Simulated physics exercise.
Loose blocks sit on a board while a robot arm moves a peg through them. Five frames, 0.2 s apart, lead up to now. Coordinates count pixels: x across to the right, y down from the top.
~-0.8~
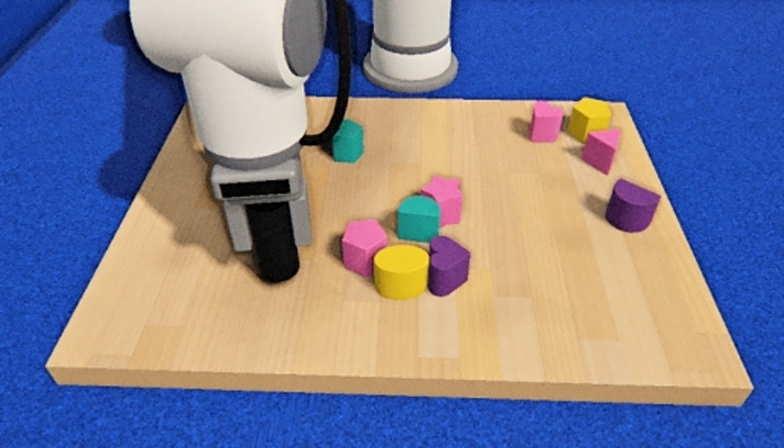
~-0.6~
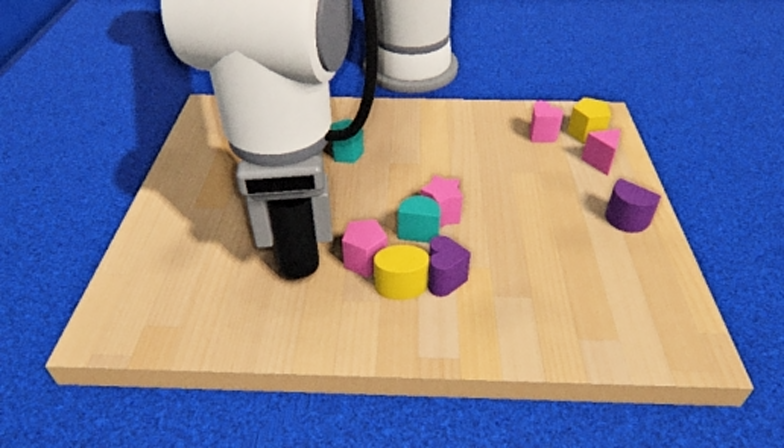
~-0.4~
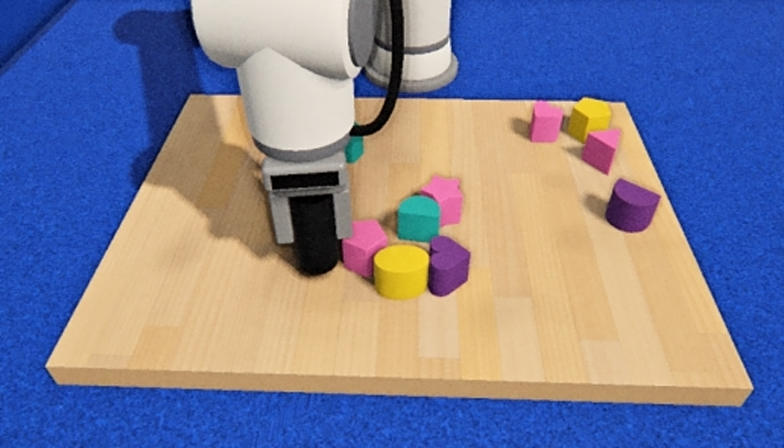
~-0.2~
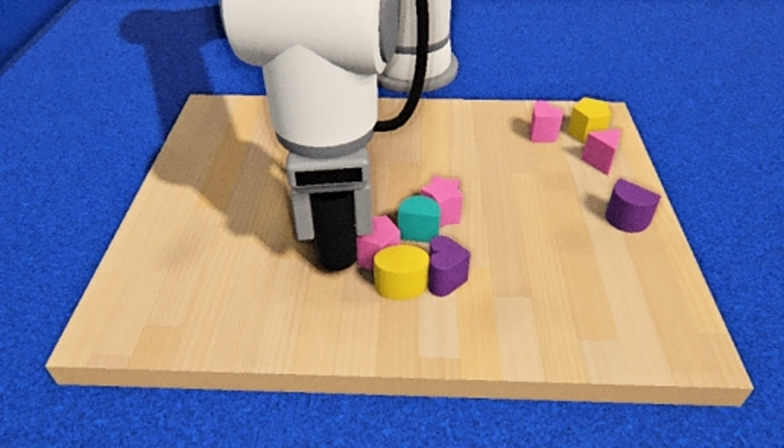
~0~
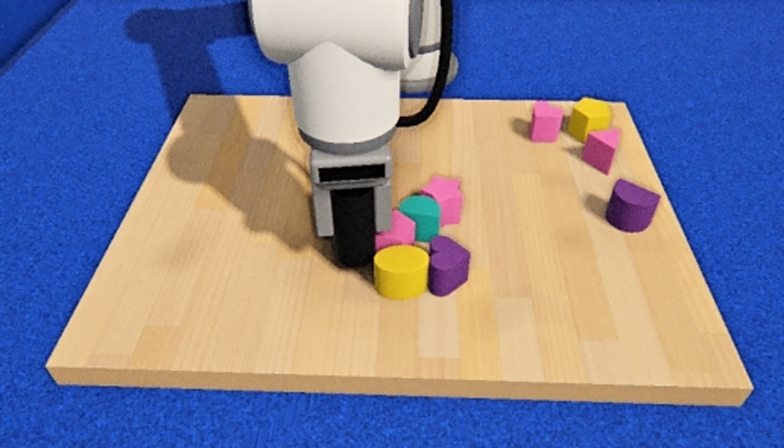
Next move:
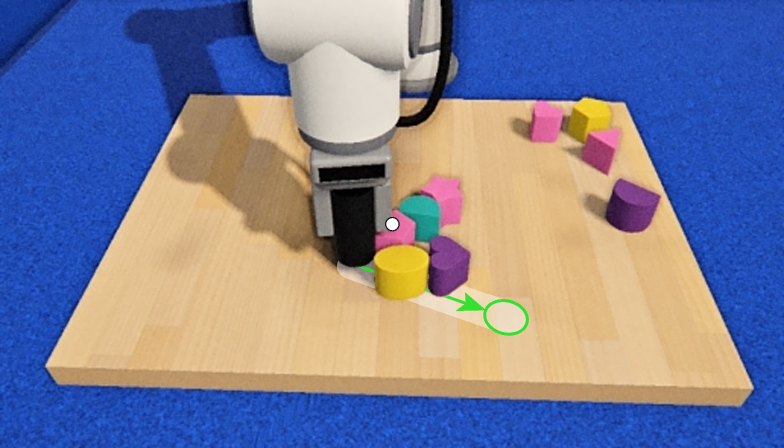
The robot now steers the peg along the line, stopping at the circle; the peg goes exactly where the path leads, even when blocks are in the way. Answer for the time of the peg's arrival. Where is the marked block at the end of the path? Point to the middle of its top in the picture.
By then it is at (417, 227).
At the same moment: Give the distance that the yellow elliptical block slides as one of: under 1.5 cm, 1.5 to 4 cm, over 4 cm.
Moves over 4 cm.
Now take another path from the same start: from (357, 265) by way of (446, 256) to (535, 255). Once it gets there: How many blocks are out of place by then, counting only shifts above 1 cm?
The push will move three blocks or more.
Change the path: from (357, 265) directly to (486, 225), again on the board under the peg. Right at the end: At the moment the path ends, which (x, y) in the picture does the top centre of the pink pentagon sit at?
The middle of its upper face should be somewhere near (509, 177).
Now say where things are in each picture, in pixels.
Lower end of the peg at (280, 268), tops of blocks, pink pentagon at (364, 233), yellow elliptical block at (401, 258), turquoise half-round block at (420, 206), purple heart block at (447, 252), in the first frame.
Peg at (300, 264), blocks as before, in the second frame.
Peg at (319, 261), blocks as before, in the third frame.
Peg at (338, 257), pink pentagon at (377, 229), in the fourth frame.
Peg at (356, 254), pink pentagon at (392, 224), yellow elliptical block at (401, 258), turquoise half-round block at (421, 205), purple heart block at (447, 252), in the fifth frame.
The drawn path runs in a line from (357, 265) to (506, 317); the dot is on the pink pentagon.
The first path, step by step. One third of the way, peg at (405, 270); pink pentagon at (417, 227), turned 65° anticlockwise; yellow elliptical block at (435, 277); turquoise half-round block at (422, 203); purple heart block at (462, 255), turned 50° anticlockwise.
Two thirds of the way, peg at (455, 288); pink pentagon at (417, 227), turned 65° anticlockwise; yellow elliptical block at (467, 304), turned 20° clockwise; turquoise half-round block at (422, 203); purple heart block at (497, 257), turned 85° anticlockwise.
At the end, peg at (508, 305); pink pentagon at (417, 227), turned 65° anticlockwise; yellow elliptical block at (476, 312), turned 40° clockwise; turquoise half-round block at (422, 203); purple heart block at (523, 257), turned 155° anticlockwise.
